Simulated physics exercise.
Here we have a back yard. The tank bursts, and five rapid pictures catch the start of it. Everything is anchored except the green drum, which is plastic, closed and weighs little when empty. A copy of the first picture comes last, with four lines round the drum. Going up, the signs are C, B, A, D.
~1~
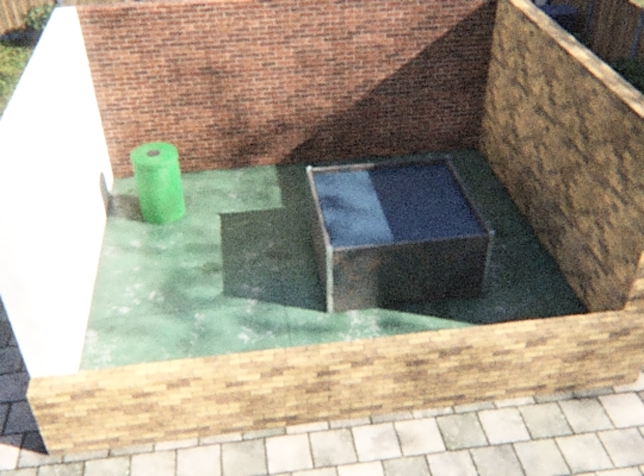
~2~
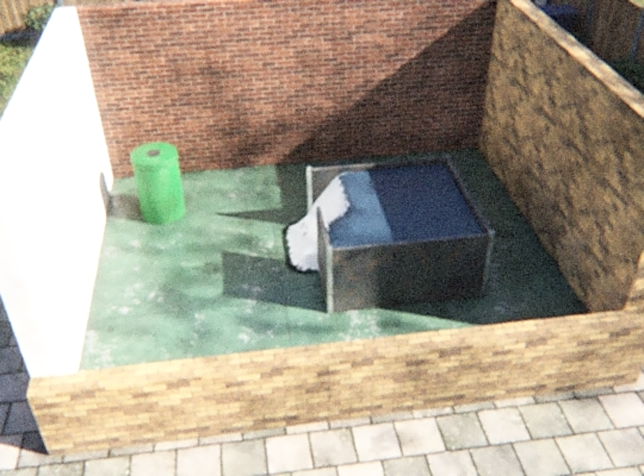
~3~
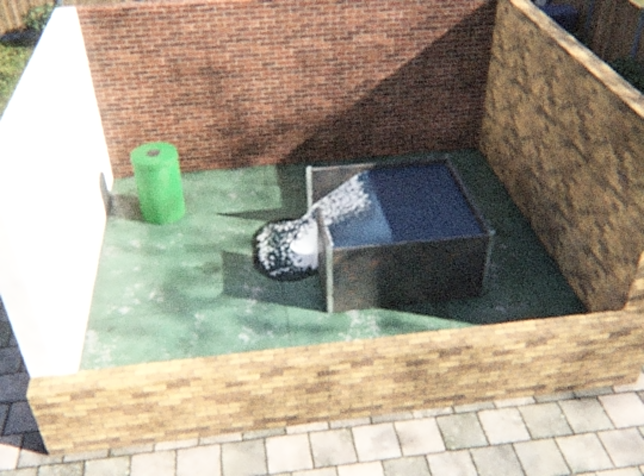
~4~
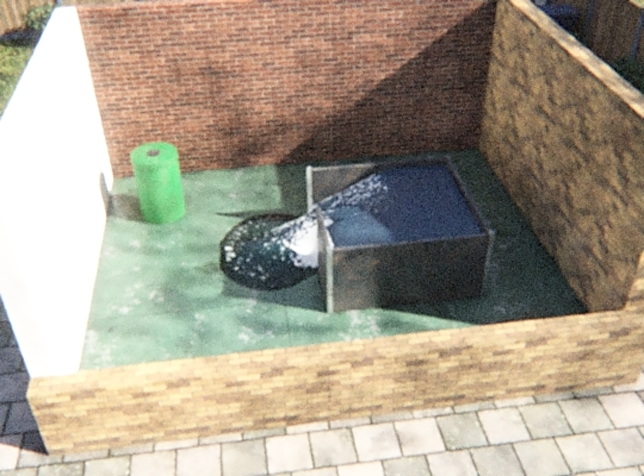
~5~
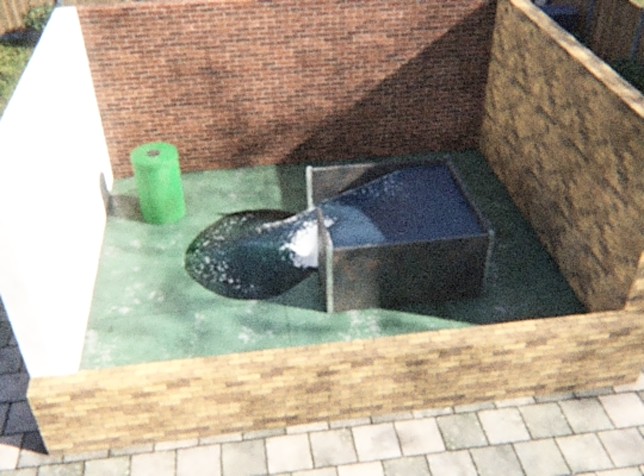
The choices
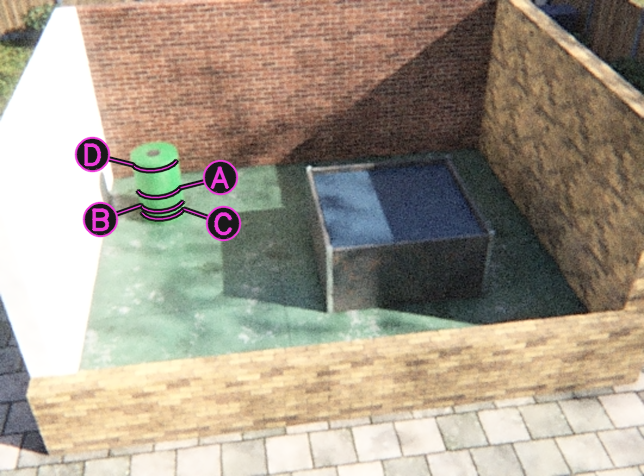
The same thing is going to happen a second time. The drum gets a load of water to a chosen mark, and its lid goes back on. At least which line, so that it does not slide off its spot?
A will do.
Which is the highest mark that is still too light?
The answer is B.
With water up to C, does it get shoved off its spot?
Yes, that goes wrong.
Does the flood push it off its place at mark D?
No.
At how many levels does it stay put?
Two of the four.
In magenta, A at (158, 197); B at (161, 211); C at (162, 218); D at (154, 170); from the bottom up C, B, A, D.
For mark A, it does not move.
For mark B, it is pushed about its own width away.
For mark C, it is pushed about 4 times its own width away.
For mark D, it does not move.
